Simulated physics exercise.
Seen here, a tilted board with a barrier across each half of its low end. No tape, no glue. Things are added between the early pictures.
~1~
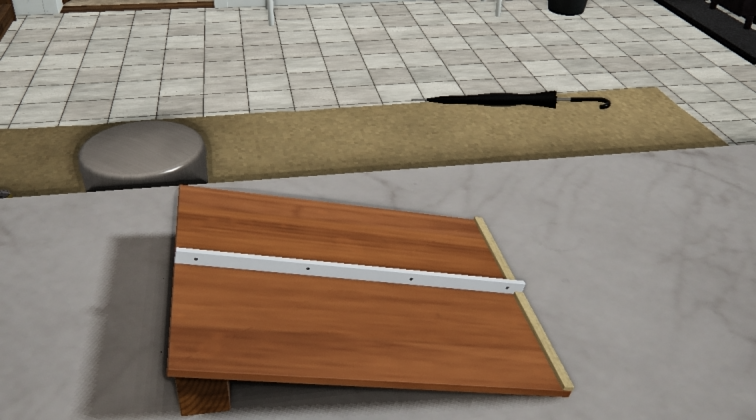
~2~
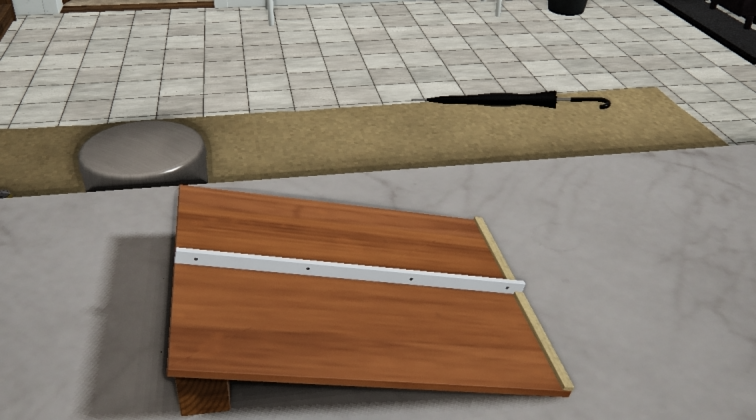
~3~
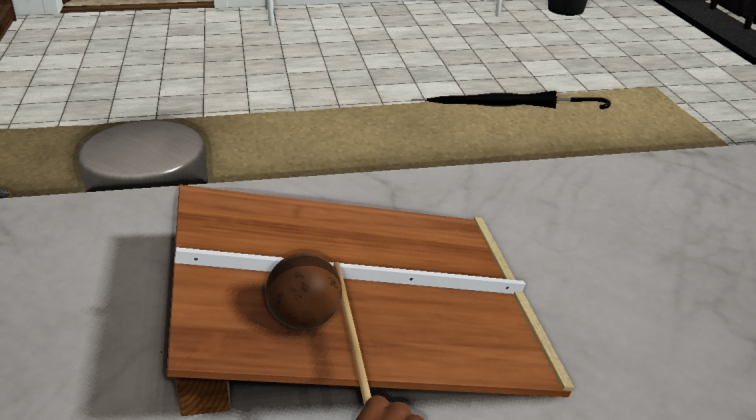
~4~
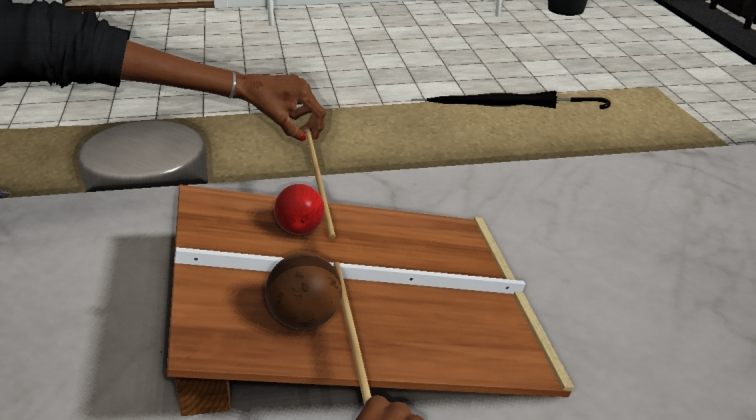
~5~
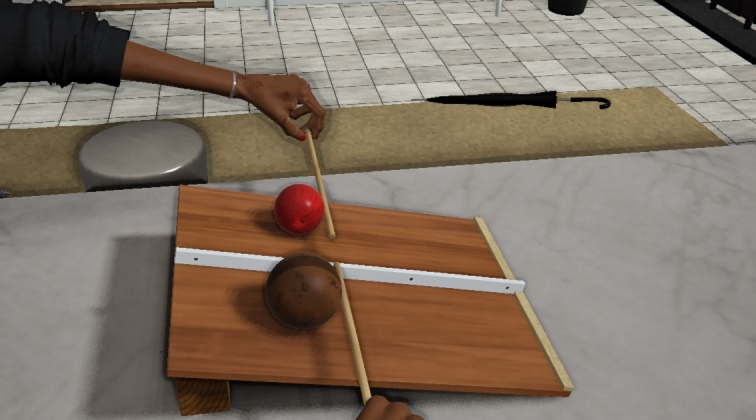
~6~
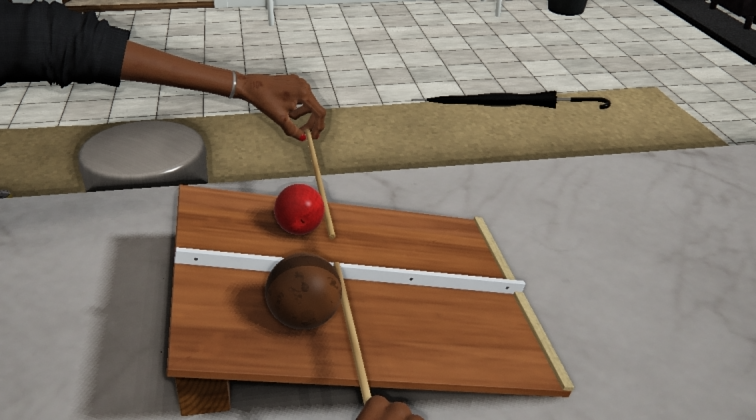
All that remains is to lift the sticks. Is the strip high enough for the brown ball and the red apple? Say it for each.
Here the brown ball rolls off the board; the red apple rolls off the board.
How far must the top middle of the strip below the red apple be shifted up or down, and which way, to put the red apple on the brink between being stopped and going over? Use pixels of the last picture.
About 8 pixels up.
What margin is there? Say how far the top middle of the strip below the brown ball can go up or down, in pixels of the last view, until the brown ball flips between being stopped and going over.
Some 12 pixels, up.
Then, 0.78 s later than the last frame, brown ball off the board near (587, 312); red apple off the board near (537, 239).
When it is over, the brown ball runs past the strip; the red apple runs past the strip.
